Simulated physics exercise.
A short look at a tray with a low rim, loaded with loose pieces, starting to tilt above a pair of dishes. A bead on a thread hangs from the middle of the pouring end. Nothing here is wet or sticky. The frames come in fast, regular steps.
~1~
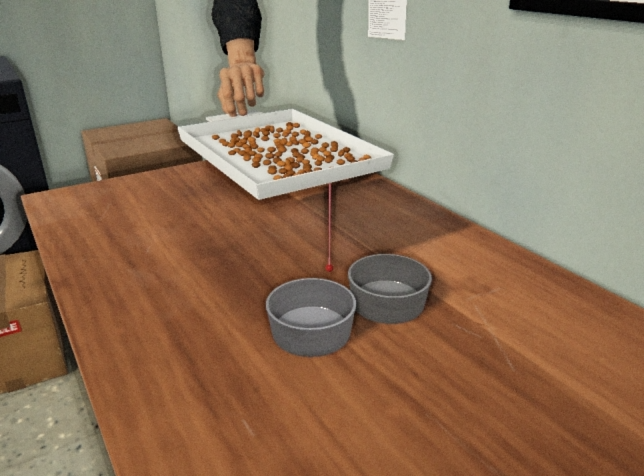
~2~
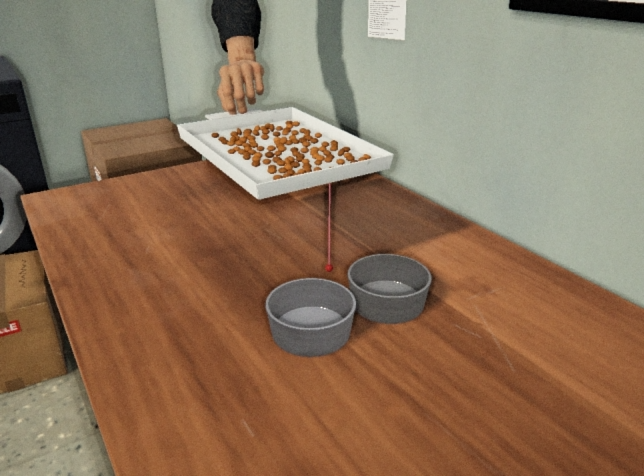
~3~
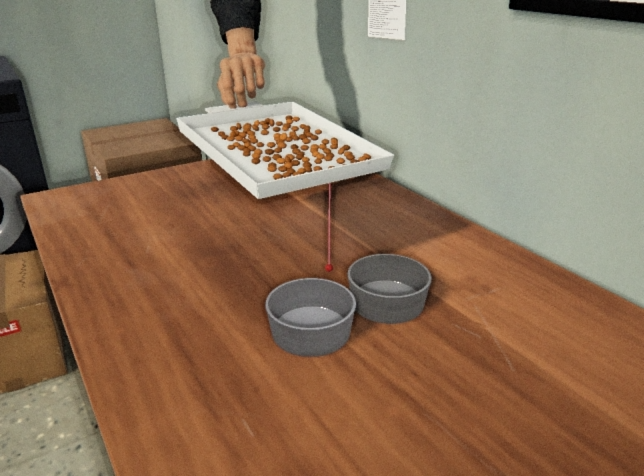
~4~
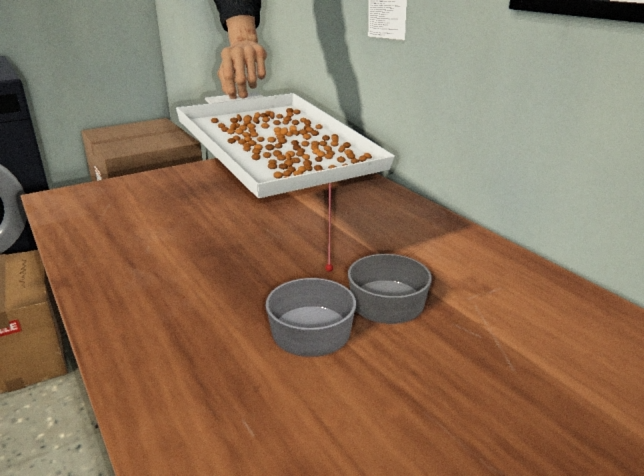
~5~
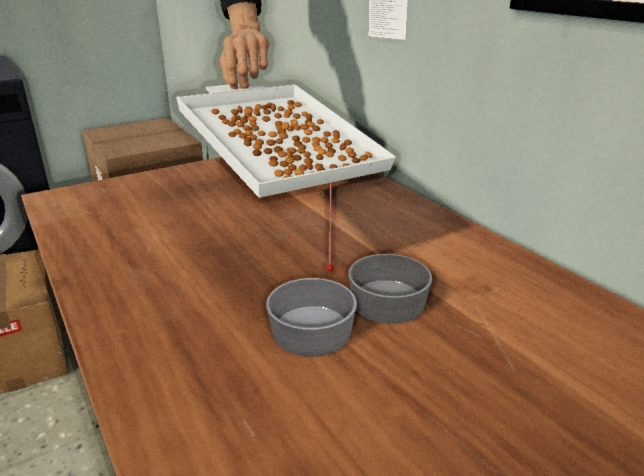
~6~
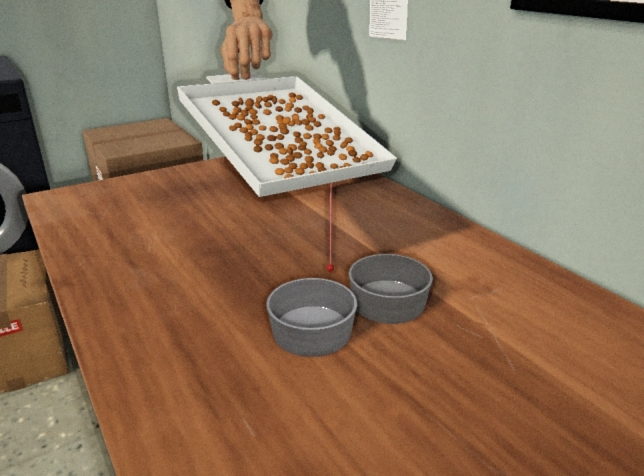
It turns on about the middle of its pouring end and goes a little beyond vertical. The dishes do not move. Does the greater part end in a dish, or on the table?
Together they catch the larger part.
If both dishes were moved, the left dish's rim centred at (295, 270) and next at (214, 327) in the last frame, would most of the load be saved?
First below a half, then not half.
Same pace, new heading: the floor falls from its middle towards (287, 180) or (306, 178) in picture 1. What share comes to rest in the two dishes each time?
First some 70, then 80 per cent.
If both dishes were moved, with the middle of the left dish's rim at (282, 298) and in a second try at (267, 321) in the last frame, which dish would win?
The first try: The right dish. The second: The right-hand dish.
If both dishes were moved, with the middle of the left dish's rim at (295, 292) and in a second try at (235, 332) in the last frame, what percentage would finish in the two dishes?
Roughly 50 per cent, and 30 per cent.
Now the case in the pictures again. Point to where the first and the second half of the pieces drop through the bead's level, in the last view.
Early half (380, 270), late half (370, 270).
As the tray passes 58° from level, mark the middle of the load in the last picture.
Close to (341, 153).
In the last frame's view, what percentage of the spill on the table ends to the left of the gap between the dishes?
Some 0 per cent.
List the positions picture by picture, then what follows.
Corners of the pouring end near (258, 183) and (390, 154), level; middle of the load near (282, 150), bits of cat kibble; left dish near (335, 337); right dish near (415, 305); bead on its thread near (330, 268), in the first picture.
Corners of the pouring end near (258, 183) and (390, 154), level; middle of the load near (282, 149), in the second picture.
Corners of the pouring end near (258, 183) and (391, 155), tipped barely, lowest at the right corner; middle of the load near (282, 146), in the third picture.
Corners of the pouring end near (259, 183) and (391, 155), tipped a little, lowest at the right corner; middle of the load near (283, 141), in the fourth picture.
Corners of the pouring end near (260, 182) and (393, 156), tipped a little, lowest at the right corner; middle of the load near (284, 136), in the fifth picture.
Corners of the pouring end near (261, 182) and (393, 157), tipped a little, lowest at the right corner; middle of the load near (285, 131); left dish near (335, 337); right dish near (416, 305), in the sixth picture.
Shortly afterwards, tray tipped steeply; all but a few on the tray; only a few in the air.
Next, tray tipped right over; near half on the tray; only a few in the left dish; near a quarter in the right dish; a little outside both; near a quarter in the air.
Some moments later, tray tipped past a quarter turn; near a quarter in the left dish; near two thirds in the right dish; near a quarter outside both.
In the end, tray tipped past a quarter turn; near a quarter in the left dish; near two thirds in the right dish; near a quarter outside both.
